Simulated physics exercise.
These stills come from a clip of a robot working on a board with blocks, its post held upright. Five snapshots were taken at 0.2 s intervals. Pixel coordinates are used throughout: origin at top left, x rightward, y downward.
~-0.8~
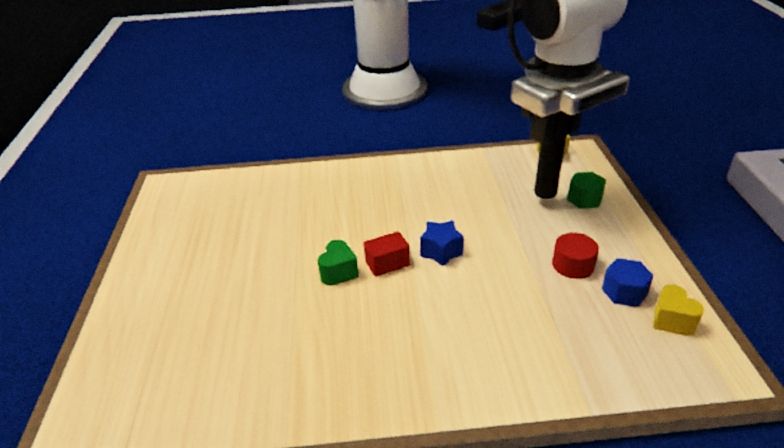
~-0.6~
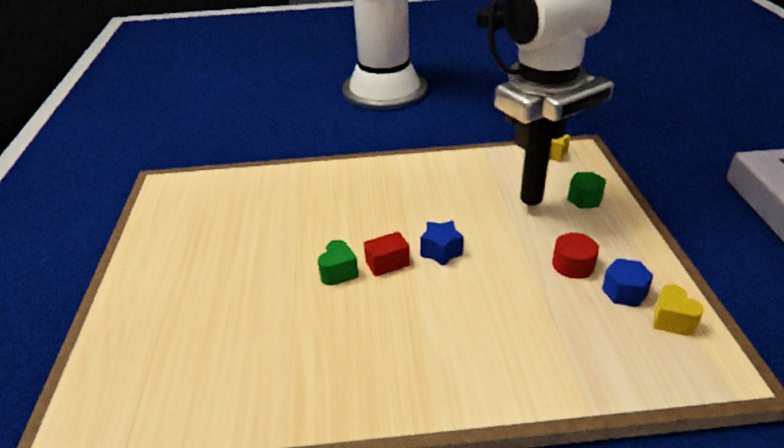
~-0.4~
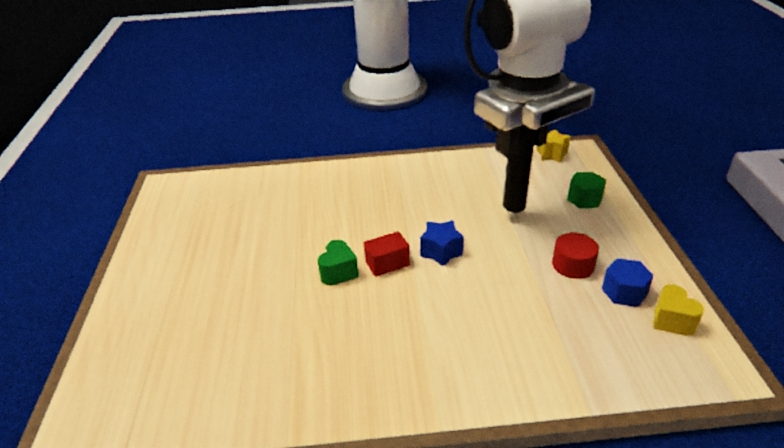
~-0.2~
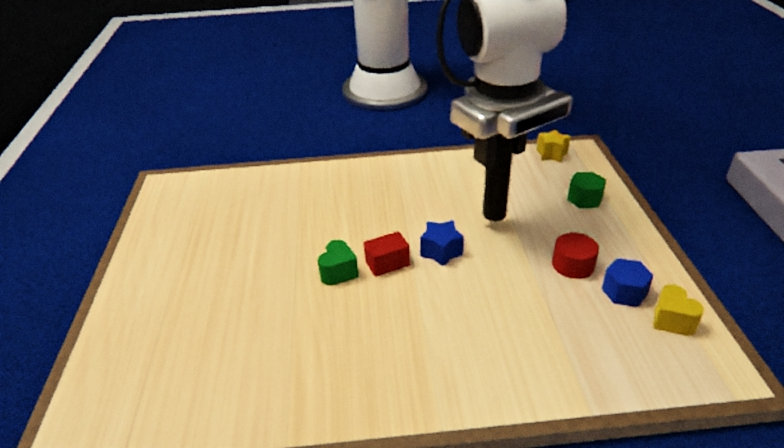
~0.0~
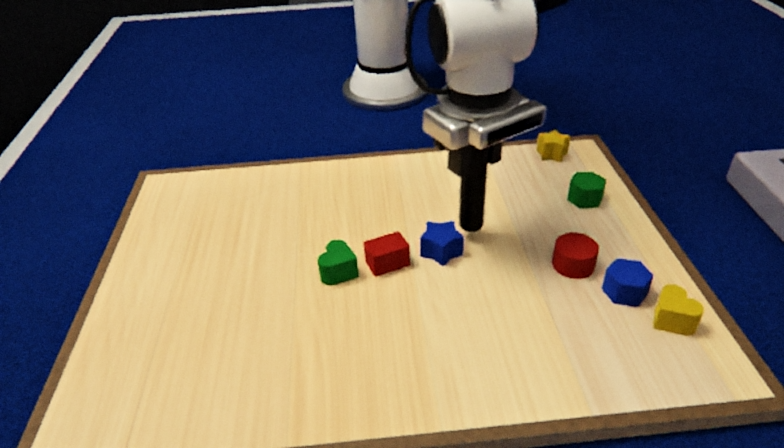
At first, a robot arm holds a dark post near the upper right of a wooden board scattered with red, blue, green and yellow blocks. The arm moves steadily left and slightly toward the viewer, uncovering a yellow star, until the post is just right of the blue star; the blocks stay still.
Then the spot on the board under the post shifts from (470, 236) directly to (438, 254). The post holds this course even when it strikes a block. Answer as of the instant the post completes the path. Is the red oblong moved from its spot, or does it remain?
By the last moment, the red oblong will have left its place.
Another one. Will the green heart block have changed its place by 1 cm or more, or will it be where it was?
From what I can tell, it will keep its place.
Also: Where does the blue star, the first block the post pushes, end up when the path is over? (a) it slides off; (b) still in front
(b)
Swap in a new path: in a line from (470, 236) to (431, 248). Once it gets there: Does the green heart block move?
My answer is no.
On the path given first. Halfway along, post at (454, 234); blue star at (431, 236), turned 15° anticlockwise.
At the end, post at (438, 243); green heart block still; red oblong at (376, 247), turned 25° clockwise; blue star at (416, 246), turned 15° anticlockwise.
